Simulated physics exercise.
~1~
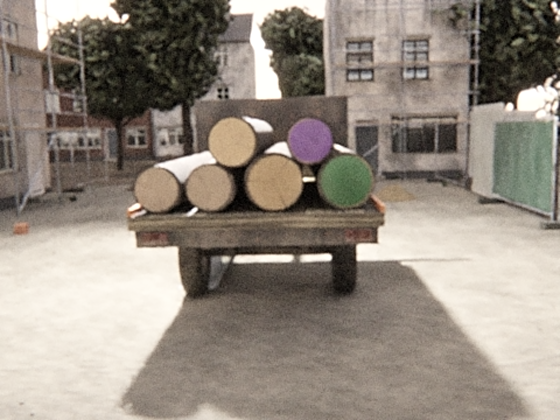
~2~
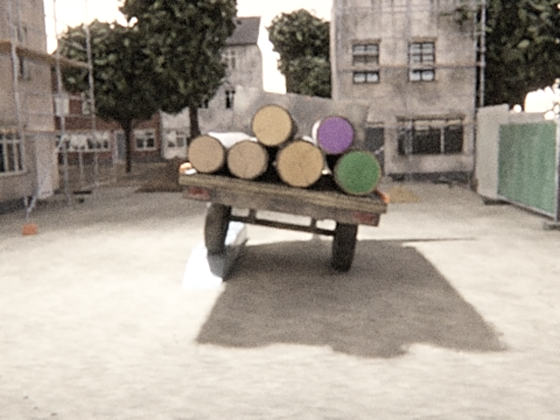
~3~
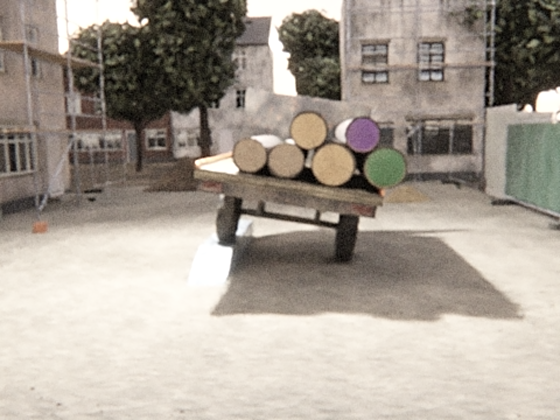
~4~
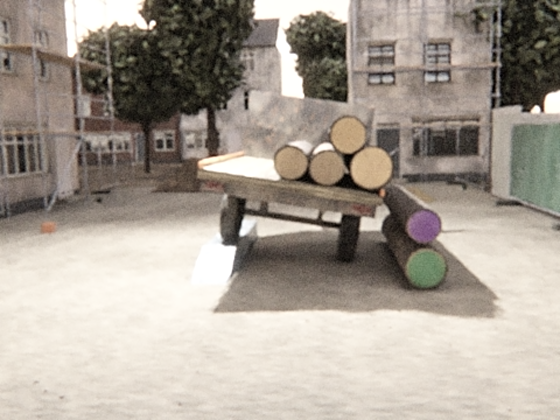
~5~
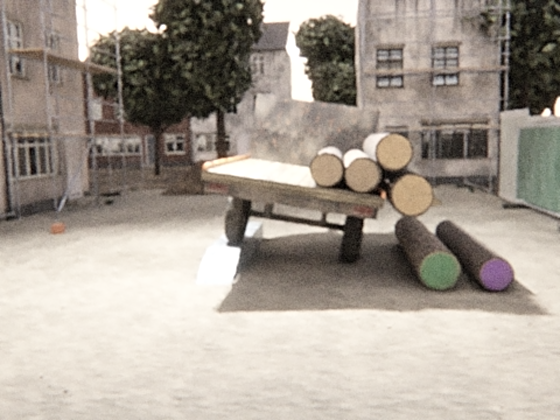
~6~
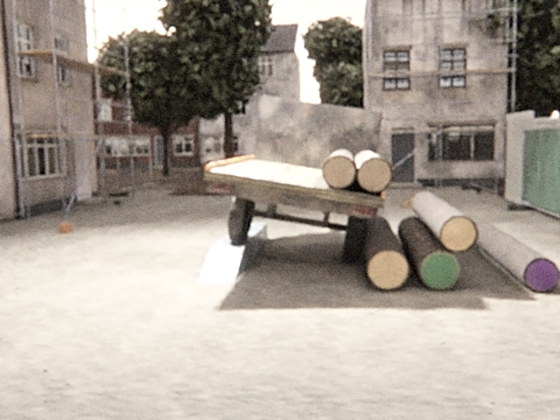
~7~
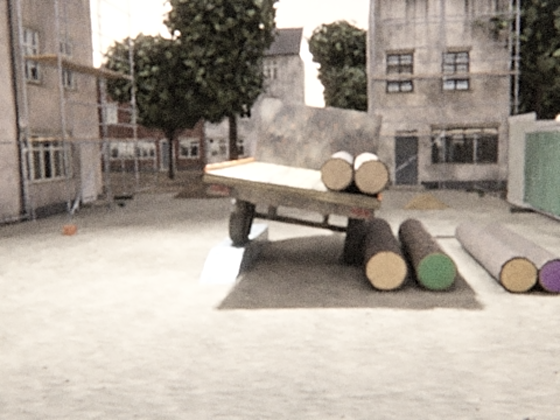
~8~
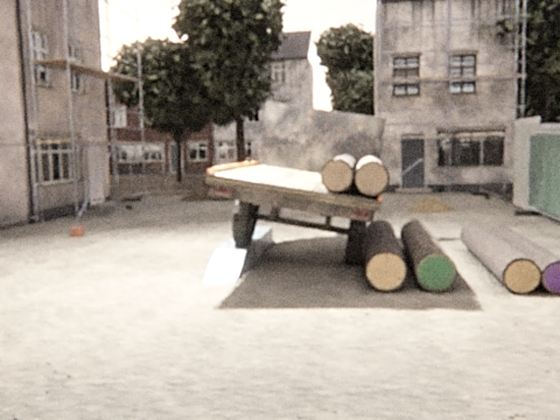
A flat trailer tilts on a ramp and four logs, including green and purple, tumble off right.
